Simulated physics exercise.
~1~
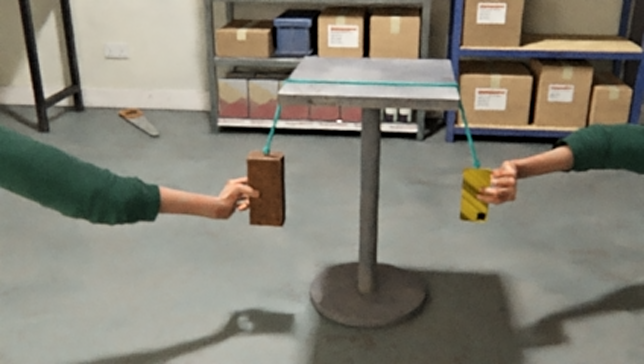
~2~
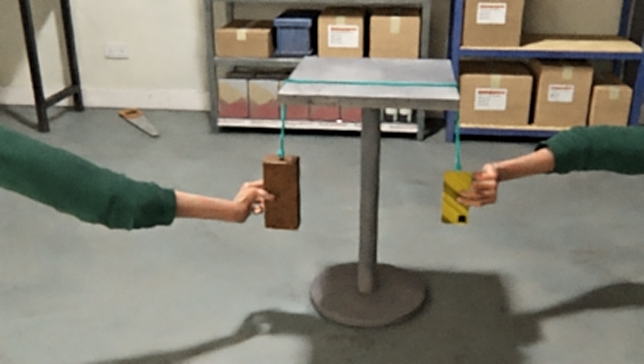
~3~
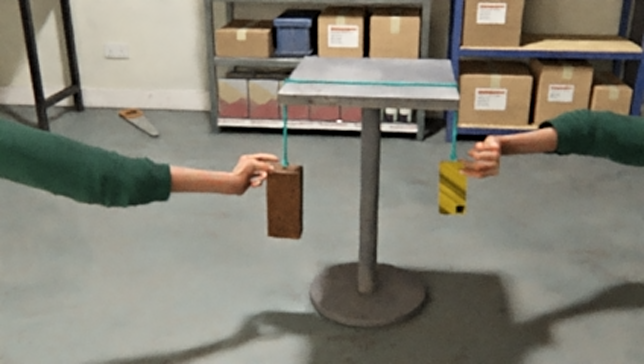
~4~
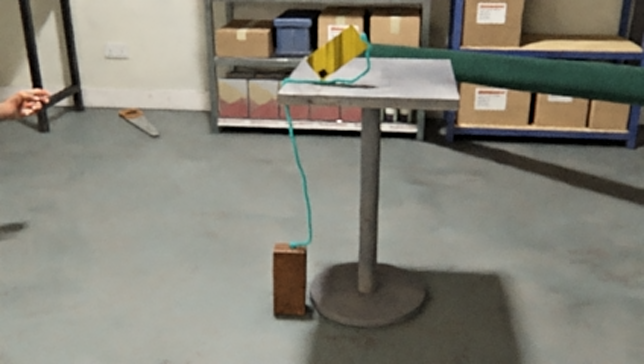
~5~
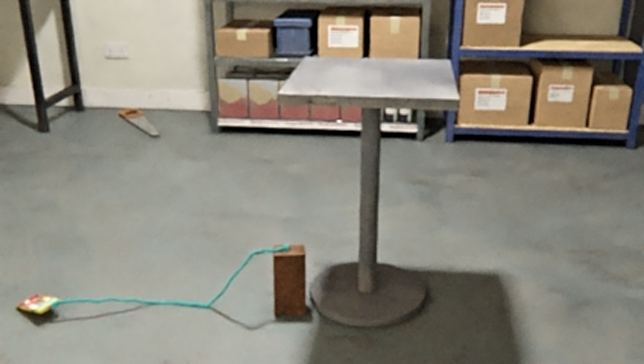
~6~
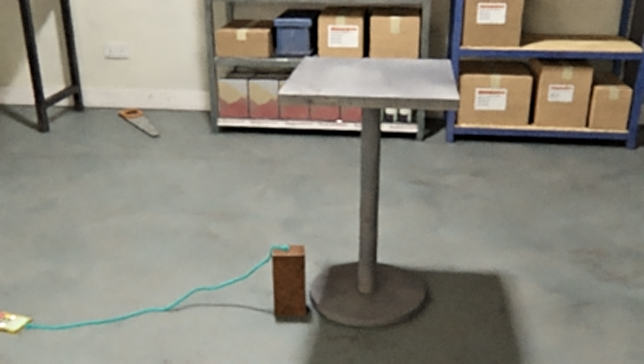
A teal cord lies across a small grey pedestal table in a storeroom, seen from the front, with a reddish-brown brick tied at its left end and a yellow, dark-marked phone at its right. Two green-sleeved arms hold the hanging ends, bring them in closer to the table and let go. The brick drops to the floor on the left, pulling the phone up onto the top. The phone then goes over the left side too and slides farther left. Finally, the brick stands by the table base, the cord trailing leftwards to the phone on the floor.
